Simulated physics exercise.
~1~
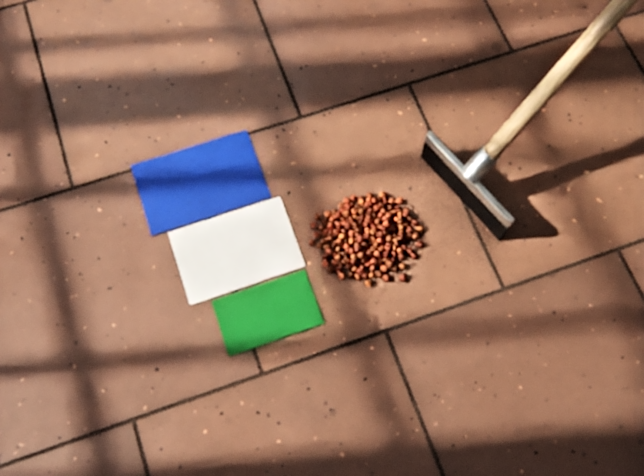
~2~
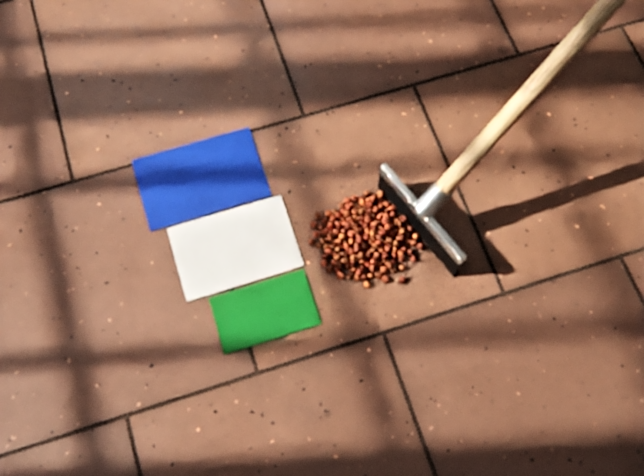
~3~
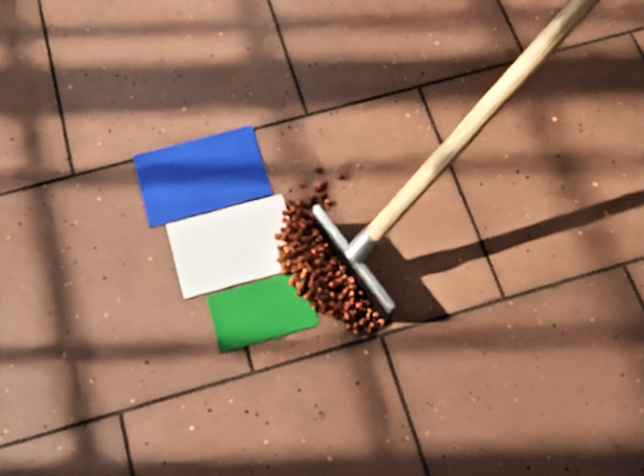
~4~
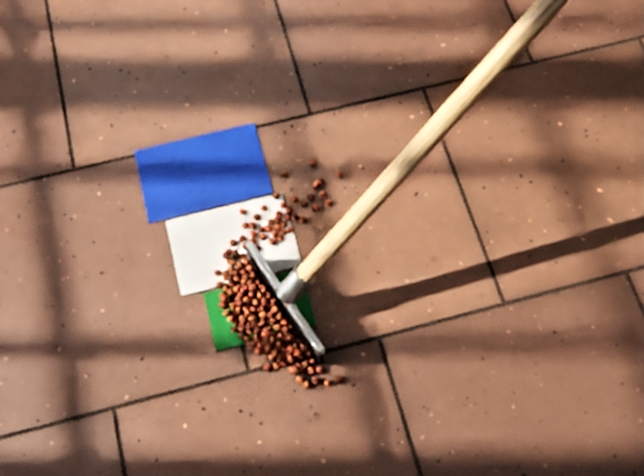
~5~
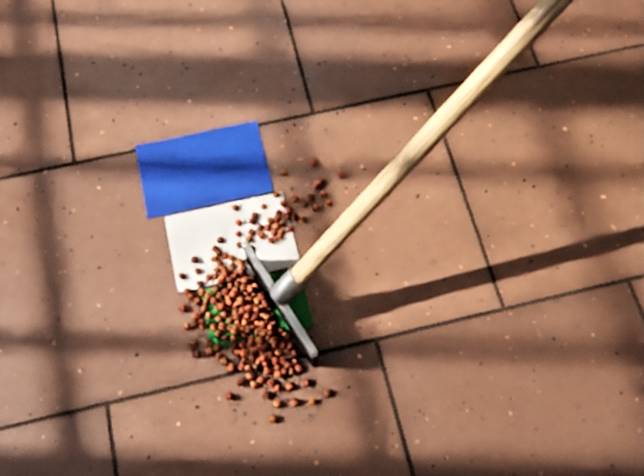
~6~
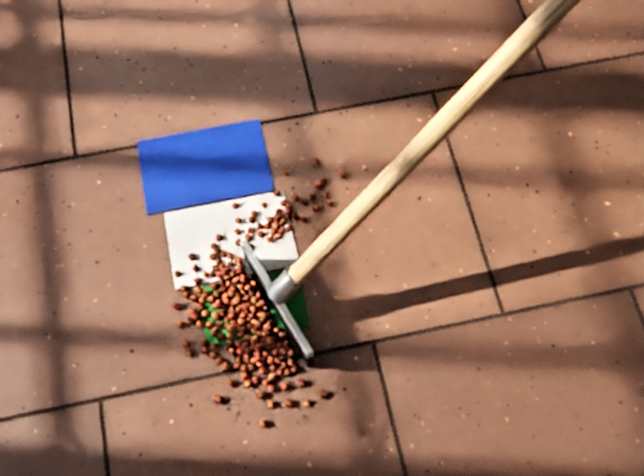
A squeegee pushes a pile of reddish-brown pellets left and down, scattering them over white and green sheets.
